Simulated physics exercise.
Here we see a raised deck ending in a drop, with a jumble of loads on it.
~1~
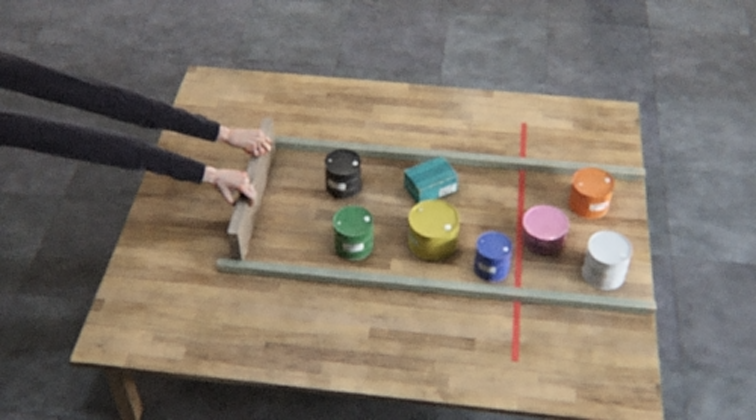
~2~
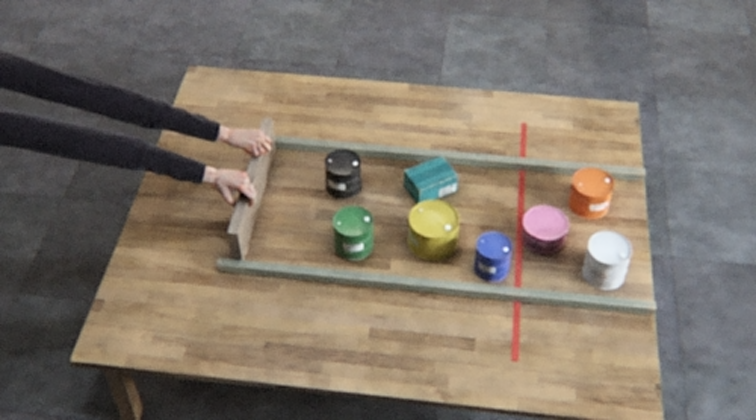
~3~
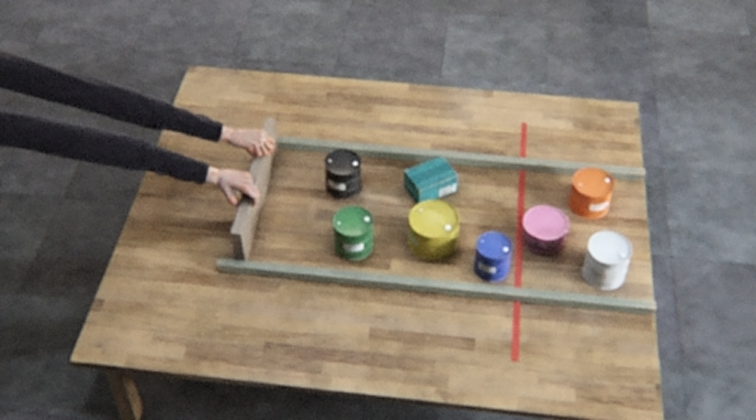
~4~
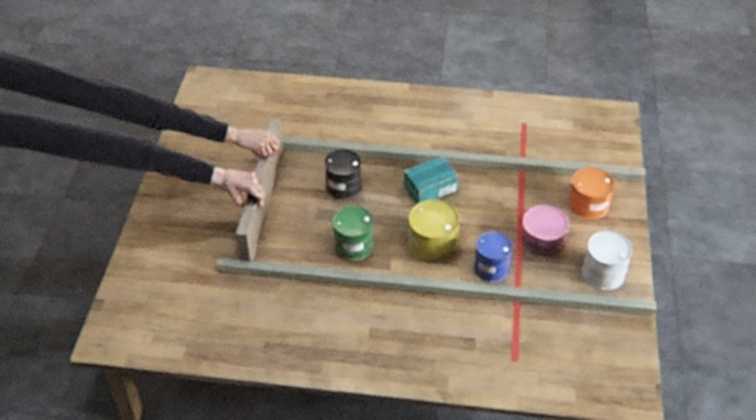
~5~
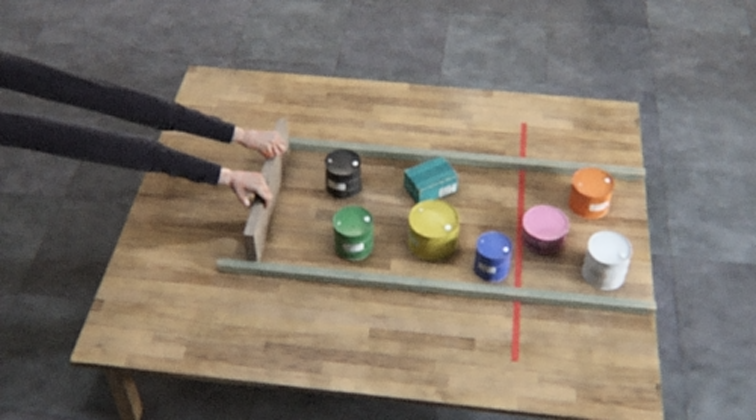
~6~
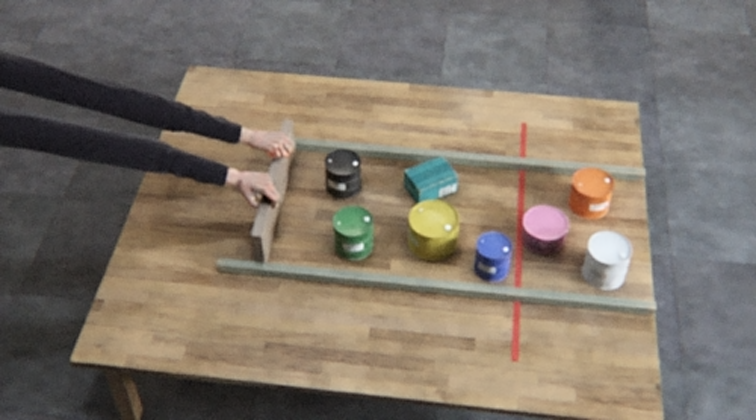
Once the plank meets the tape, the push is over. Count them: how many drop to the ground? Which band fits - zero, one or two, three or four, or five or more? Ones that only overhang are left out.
I reckon the ones pushed off reach no number at all.
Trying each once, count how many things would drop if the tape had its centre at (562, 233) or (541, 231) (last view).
That would be 1, then 0.
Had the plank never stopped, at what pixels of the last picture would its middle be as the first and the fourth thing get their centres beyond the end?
I'd say close to (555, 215), and after that close to (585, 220).
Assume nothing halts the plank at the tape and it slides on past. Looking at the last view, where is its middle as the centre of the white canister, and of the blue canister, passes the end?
The middle is at (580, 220) when it's the white canister, and at (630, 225) when it's the blue canister.
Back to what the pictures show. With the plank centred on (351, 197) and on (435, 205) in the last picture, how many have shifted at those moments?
The first count is 2, and then it's 4.
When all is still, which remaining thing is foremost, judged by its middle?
It would be the orange canister.
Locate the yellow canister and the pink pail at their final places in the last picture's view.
The first ends close to (546, 220), the second close to (593, 231).
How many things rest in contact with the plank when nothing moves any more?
At rest, 3 are in contact.
Soon after, none off yet; white canister at rest near (607, 261); orange canister at rest near (591, 193); pink pail at rest near (544, 230).
At rest, the number that fall off is zero.
